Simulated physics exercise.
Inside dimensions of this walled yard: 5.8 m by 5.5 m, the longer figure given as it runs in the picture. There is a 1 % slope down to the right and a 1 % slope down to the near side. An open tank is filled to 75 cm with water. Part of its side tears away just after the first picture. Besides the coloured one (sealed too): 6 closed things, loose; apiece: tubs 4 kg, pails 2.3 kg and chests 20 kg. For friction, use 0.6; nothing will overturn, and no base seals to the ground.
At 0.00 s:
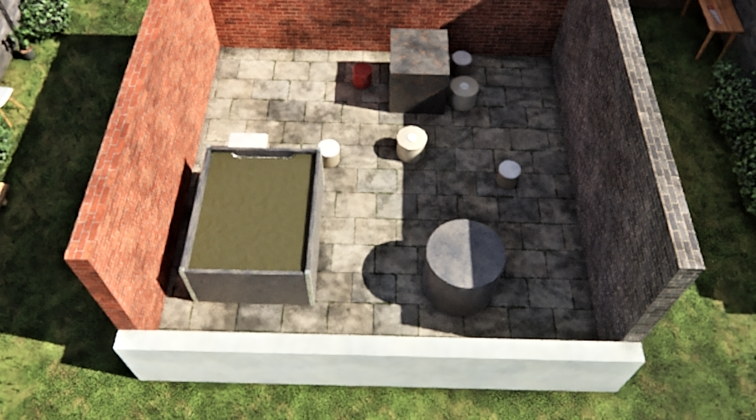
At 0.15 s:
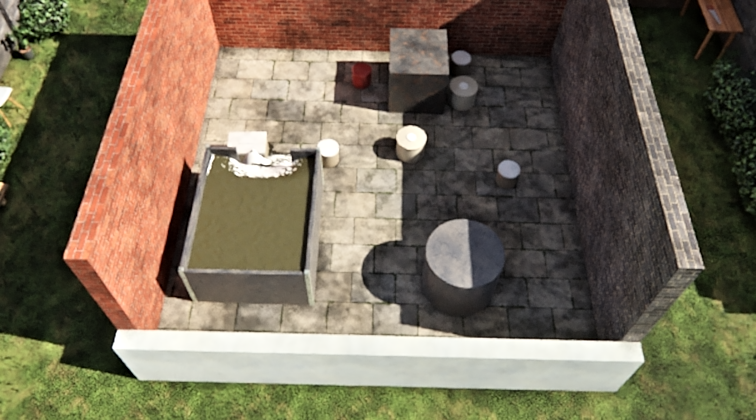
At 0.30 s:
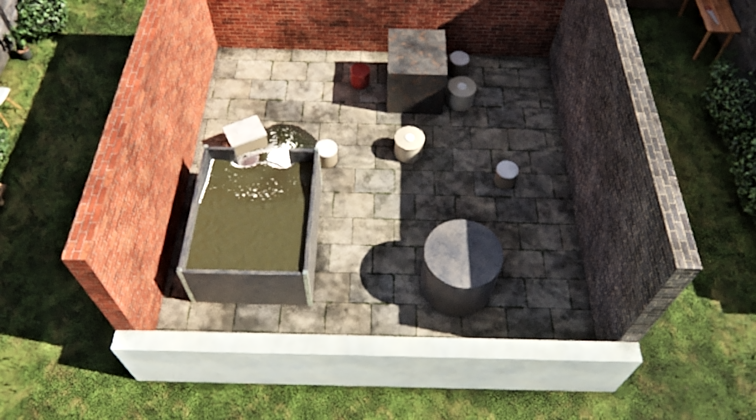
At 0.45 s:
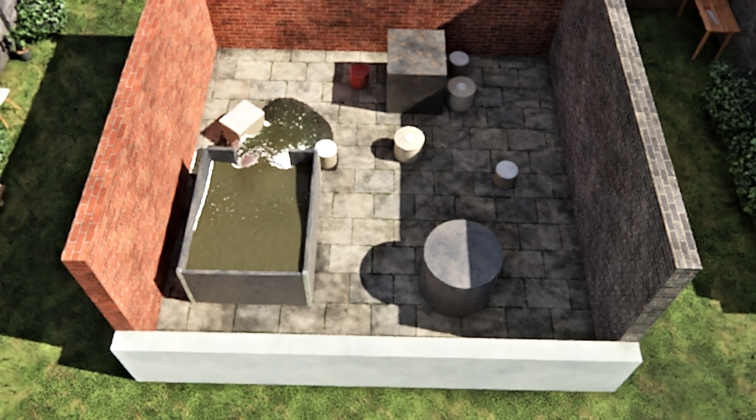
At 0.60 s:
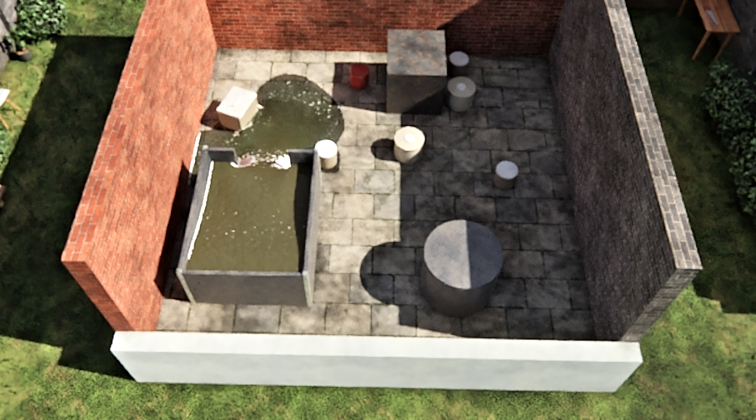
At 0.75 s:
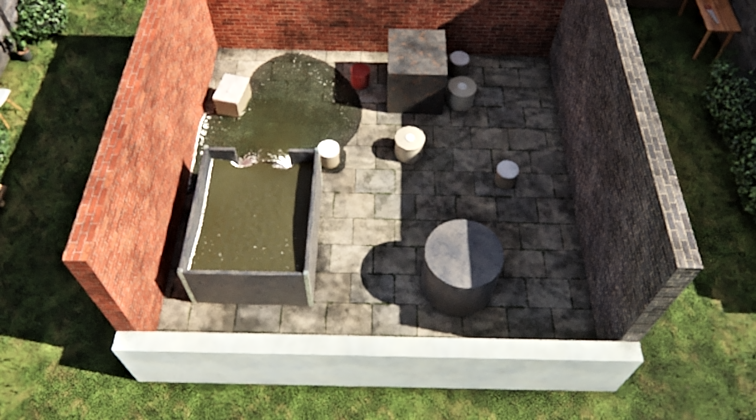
Murky water pours from the tank's far side, pushing a pale box away and spreading across the paving.
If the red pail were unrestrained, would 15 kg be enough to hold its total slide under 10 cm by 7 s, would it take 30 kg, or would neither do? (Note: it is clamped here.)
It takes 30 kg.
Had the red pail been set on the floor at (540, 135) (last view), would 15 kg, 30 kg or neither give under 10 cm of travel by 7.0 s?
The lighter one suffices.
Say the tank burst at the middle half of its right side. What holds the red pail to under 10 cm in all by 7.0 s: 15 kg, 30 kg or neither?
In that case the lighter mass suffices.
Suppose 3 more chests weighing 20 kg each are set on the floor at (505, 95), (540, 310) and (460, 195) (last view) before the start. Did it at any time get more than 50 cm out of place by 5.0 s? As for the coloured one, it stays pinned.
Each in turn: Not that far, not that far, not that far.
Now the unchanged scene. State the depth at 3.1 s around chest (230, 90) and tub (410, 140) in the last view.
Some 20 cm at the first, some 2 cm at the second.
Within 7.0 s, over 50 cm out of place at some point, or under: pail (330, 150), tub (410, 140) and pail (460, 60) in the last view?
Below the mark, beyond the mark, beyond the mark.
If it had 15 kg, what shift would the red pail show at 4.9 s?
About 200 cm.
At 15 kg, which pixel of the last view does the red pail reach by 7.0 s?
Pixel estimate: Near (402, 151).
After 1.4 s the red pail would be 4 cm from its start with 15 kg and 0 cm from its start with 30 kg; 7 cm of water round it then.
After 3.1 s the red pail would be 35 cm from its start with 15 kg and 0 cm from its start with 30 kg; 21 cm of water round it then.
After 4.9 s the red pail would be 179 cm from its start with 15 kg and 0 cm from its start with 30 kg; 18 cm of water round it then.
After 7.0 s the red pail would be 180 cm from its start with 15 kg and 0 cm from its start with 30 kg; 13 cm of water round it then.
